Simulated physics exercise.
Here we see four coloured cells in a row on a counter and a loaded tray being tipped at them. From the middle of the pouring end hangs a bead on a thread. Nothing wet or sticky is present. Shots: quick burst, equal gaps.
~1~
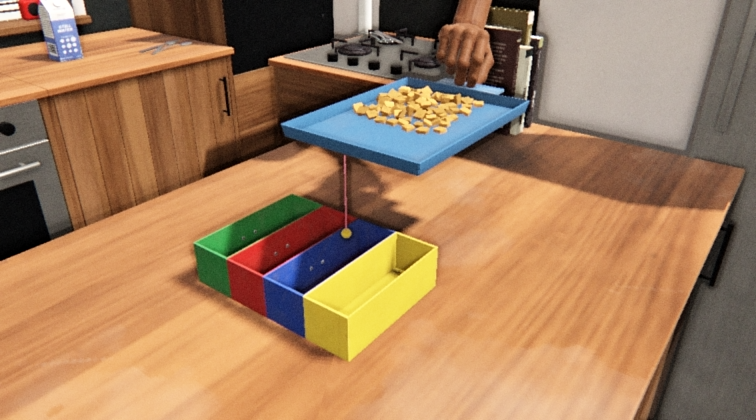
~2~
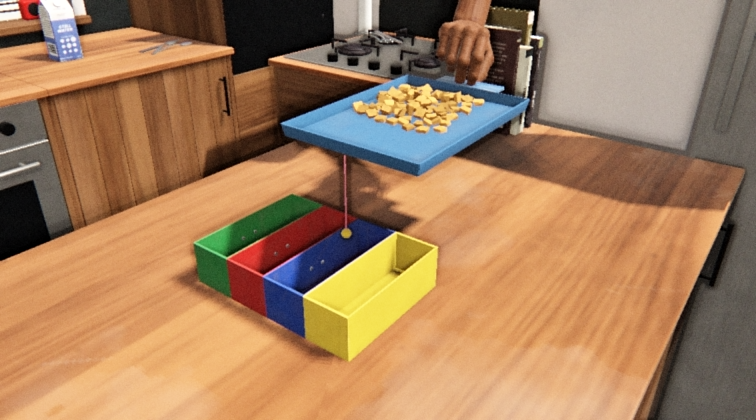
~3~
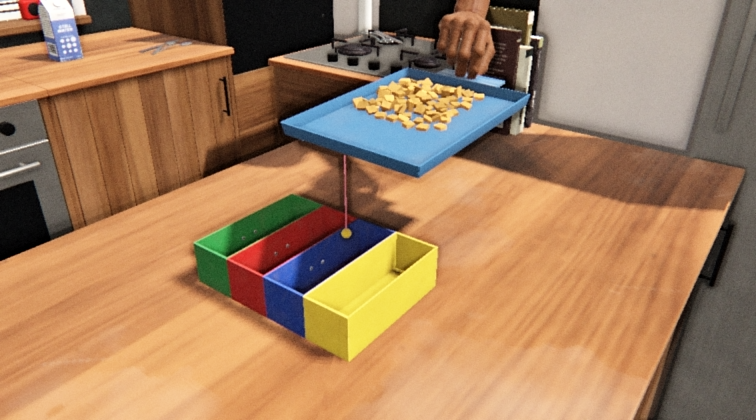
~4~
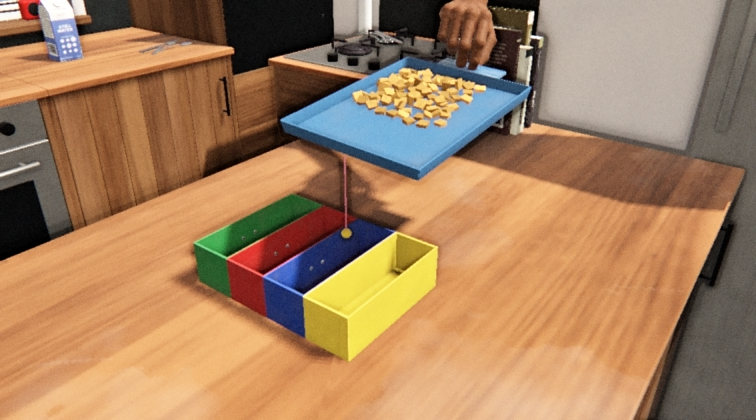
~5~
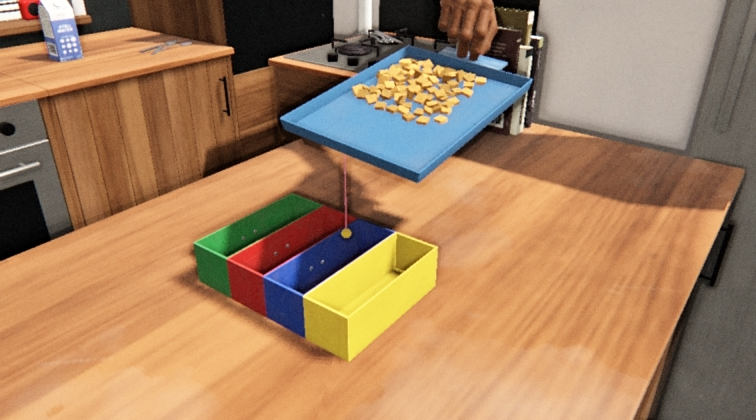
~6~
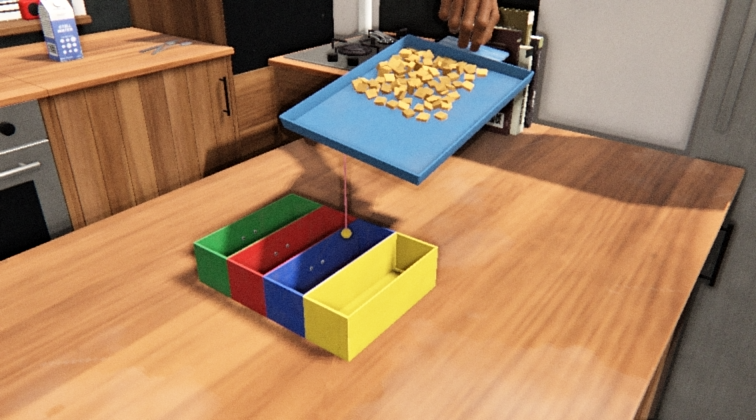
The clip opens on a hand holding a level blue tray of golden cereal squares above green, red, blue and yellow cells on a wooden counter, a yellow bead hanging on a thread. The tray then gradually tilts slightly, its near right corner dipping lowest, while the cells and bead stay still.
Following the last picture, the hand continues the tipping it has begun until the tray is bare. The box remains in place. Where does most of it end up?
Most ends up in the yellow cell.
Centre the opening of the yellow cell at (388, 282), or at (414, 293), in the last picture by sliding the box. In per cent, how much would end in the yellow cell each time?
Respectively 80 percent and 60 percent.
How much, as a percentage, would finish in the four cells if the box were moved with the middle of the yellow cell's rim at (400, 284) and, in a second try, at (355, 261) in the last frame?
About 90% and about 10%.
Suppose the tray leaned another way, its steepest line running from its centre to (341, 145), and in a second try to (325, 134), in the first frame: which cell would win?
Try A: That red cell / try B: The cell in red.
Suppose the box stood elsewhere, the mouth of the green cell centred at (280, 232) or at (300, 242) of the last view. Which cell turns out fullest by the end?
Result 1: The yellow cell; result 2: The cell in blue.
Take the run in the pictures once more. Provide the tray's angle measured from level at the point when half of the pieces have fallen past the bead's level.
Tilt: Around 100 degrees.
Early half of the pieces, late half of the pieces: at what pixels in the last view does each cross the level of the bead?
The opening part goes through (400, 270); what follows goes through (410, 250).
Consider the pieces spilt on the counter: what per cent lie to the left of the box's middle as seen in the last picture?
Close to 0 in a hundred.
Just after the last frame, tray tipped steeply; the larger part on the tray; just a few in the yellow cell; about a tenth falling or outside the box.
A moment on, tray tipped right over; roughly half on the tray; roughly a quarter in the yellow cell; roughly a third falling or outside the box.
Further on, tray tipped past a quarter turn; roughly half in the yellow cell; roughly half falling or outside the box.
When it is over, tray tipped past a quarter turn; roughly half in the yellow cell; not one in the blue cell; not one in the red cell; not one in the green cell; roughly half outside the box.
